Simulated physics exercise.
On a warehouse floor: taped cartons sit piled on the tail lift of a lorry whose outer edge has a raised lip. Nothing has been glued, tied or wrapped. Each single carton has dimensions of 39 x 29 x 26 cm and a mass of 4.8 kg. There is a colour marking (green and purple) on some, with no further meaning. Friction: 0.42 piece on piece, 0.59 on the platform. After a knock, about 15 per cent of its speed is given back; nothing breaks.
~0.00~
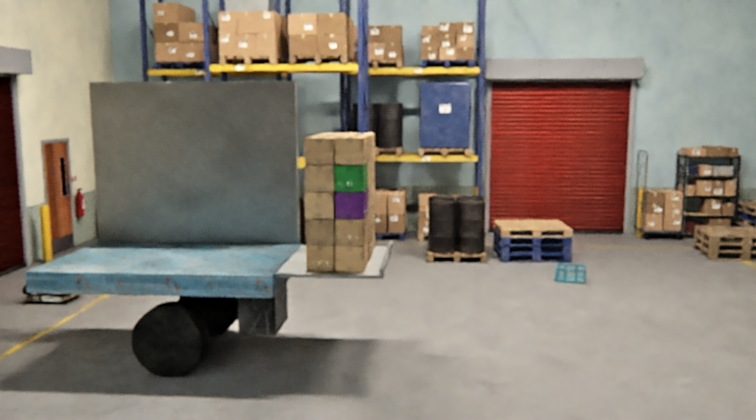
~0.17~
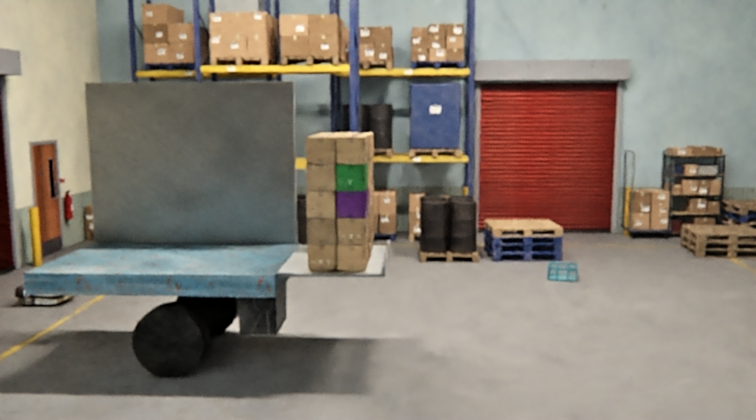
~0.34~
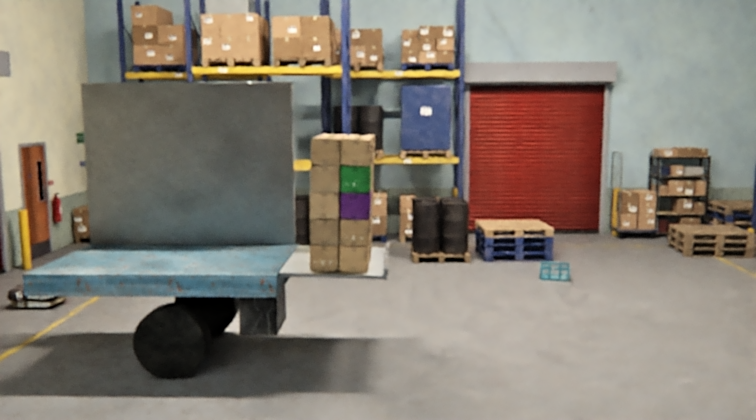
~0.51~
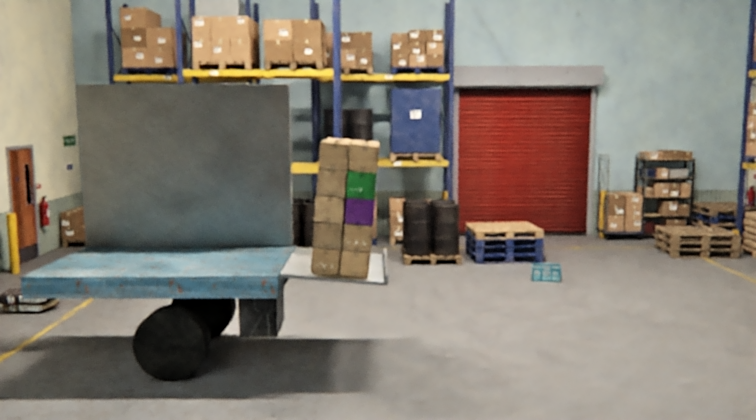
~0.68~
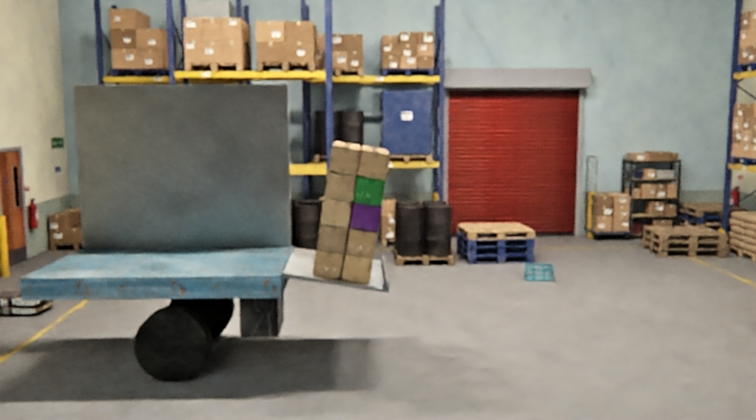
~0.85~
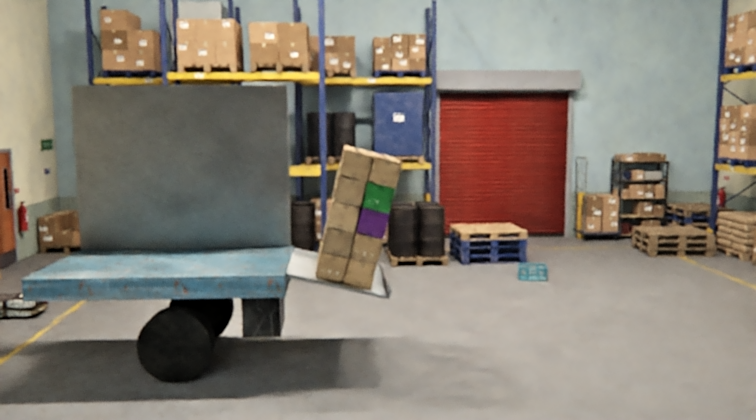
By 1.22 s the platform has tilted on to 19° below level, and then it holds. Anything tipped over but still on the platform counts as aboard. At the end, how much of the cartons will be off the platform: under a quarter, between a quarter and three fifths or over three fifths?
Upwards of three fifths.
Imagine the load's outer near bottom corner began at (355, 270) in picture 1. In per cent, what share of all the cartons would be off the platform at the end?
The share would be 70 %.
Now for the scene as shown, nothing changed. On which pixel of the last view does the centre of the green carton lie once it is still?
Near pixel (491, 350).
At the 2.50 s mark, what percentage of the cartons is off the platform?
90 %.
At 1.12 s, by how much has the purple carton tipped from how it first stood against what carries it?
Something like 5°, give or take.
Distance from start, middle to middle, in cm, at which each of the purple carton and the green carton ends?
Purple 190 cm, green 230 cm.
By 1.12 s, slope 19°; none of the 30 cartons off the platform, 30 disturbed; green carton tilted 5°; purple carton tilted 5°.
By 1.44 s, slope 19°; 6 of the 30 cartons off the platform; purple carton tilted 27°; green carton tilted 27°.
By 1.74 s, slope 19°; 21 of the 30 cartons off the platform; purple carton on its side; green carton on its side.
By 2.50 s, slope 19°; 27 of the 30 cartons off the platform; purple carton on its side; green carton on its side.
When it is over (3.3 s), slope 19°; 27 of the 30 cartons off the platform; purple carton on its side; green carton on its side. That is 90 per cent. In pixels of the last frame, middles, purple carton near (454, 350), green carton near (491, 350).
